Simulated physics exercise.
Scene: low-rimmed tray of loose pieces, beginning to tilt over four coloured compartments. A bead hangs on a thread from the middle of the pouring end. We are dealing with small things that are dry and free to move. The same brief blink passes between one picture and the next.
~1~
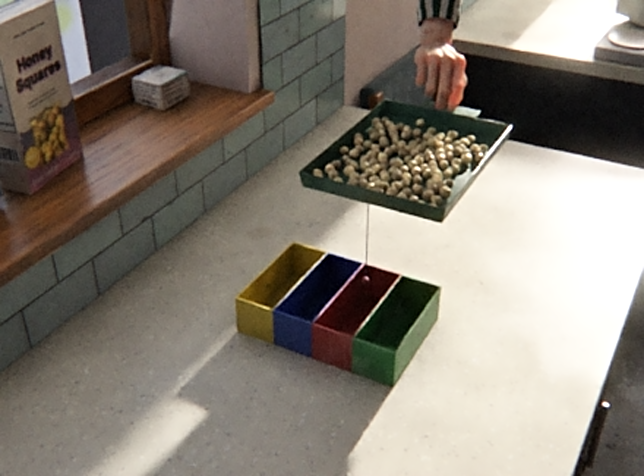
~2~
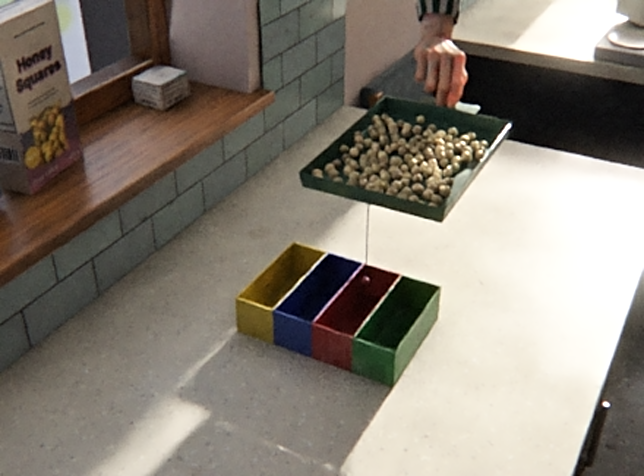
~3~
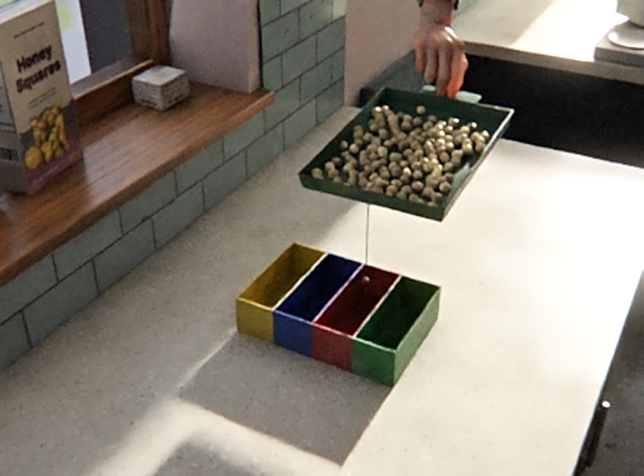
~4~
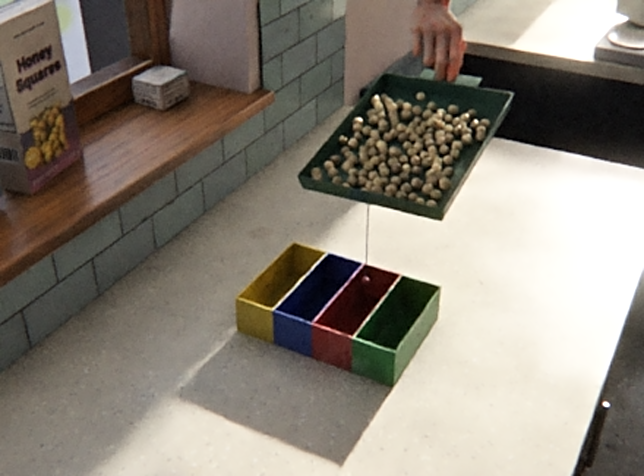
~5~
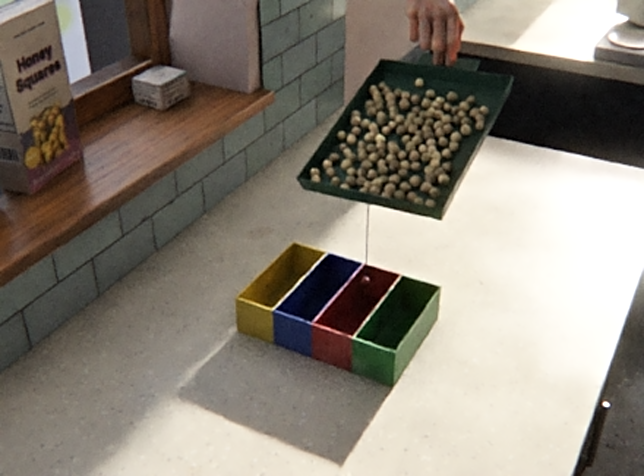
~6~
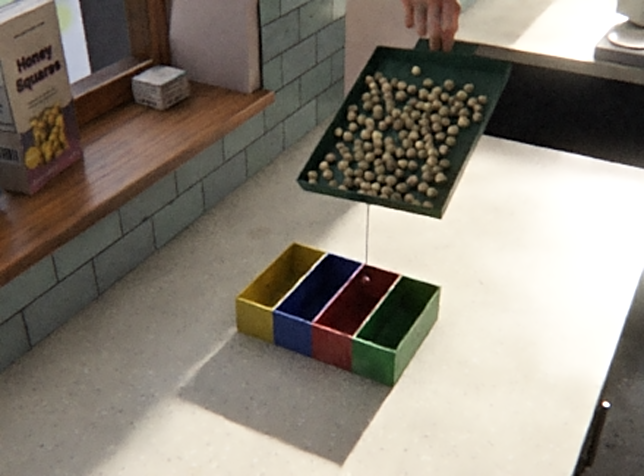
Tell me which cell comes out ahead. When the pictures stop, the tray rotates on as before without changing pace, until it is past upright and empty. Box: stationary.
I would say the blue cell comes out ahead.
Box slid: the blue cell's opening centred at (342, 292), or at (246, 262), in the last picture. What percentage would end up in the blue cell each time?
First position: Some 20 %; second position: Some 0 %.
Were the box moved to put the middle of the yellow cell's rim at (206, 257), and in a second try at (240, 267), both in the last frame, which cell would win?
First place: The green one; second place: The cell in red.
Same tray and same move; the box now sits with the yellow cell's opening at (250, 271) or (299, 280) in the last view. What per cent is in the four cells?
First case around 90 %, second case around 80 %.
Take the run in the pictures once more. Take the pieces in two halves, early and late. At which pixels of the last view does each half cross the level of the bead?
(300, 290) first, (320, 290) later.
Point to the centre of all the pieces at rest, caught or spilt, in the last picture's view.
Close to (309, 330).
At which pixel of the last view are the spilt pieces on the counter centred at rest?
Near (267, 425).
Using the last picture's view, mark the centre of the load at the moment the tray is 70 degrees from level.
The middle of the pieces lands at roughly (363, 155).
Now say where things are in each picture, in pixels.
Corners of the pouring end near (303, 171) and (443, 207), level; middle of the load near (408, 160), macadamia nuts; bead on its thread near (365, 281); yellow cell near (255, 317); blue cell near (293, 331); red cell near (332, 344); green cell near (374, 359), in the first picture.
Corners of the pouring end near (303, 172) and (443, 207), level; middle of the load near (408, 158), in the second picture.
Corners of the pouring end near (302, 173) and (442, 207), tipped barely, lowest at the left corner; middle of the load near (408, 153), in the third picture.
Corners of the pouring end near (301, 175) and (441, 207), tipped a little, lowest at the left corner; middle of the load near (408, 146), in the fourth picture.
Corners of the pouring end near (300, 177) and (440, 207), tipped clearly, lowest at the left corner; middle of the load near (406, 139), in the fifth picture.
Corners of the pouring end near (299, 179) and (439, 208), tipped clearly, lowest at the left corner; middle of the load near (403, 135), near half on the move; yellow cell near (255, 317); blue cell near (293, 331); red cell near (332, 344); green cell near (374, 359), in the sixth picture.
Shortly afterwards, tray tipped steeply; all but a few on the tray; only a few falling or outside the box.
Next, tray tipped past a quarter turn; near a quarter on the tray; near a quarter in the blue cell; a little in the yellow cell; only a few in the red cell; only a few in the green cell; near half falling or outside the box.
Some moments later, tray tipped past a quarter turn; near half in the blue cell; near a quarter in the yellow cell; a little in the red cell; a little in the green cell; a little falling or outside the box.
In the end, tray tipped past a quarter turn; near half in the blue cell; near a quarter in the yellow cell; a little in the red cell; a little in the green cell; a little outside the box.
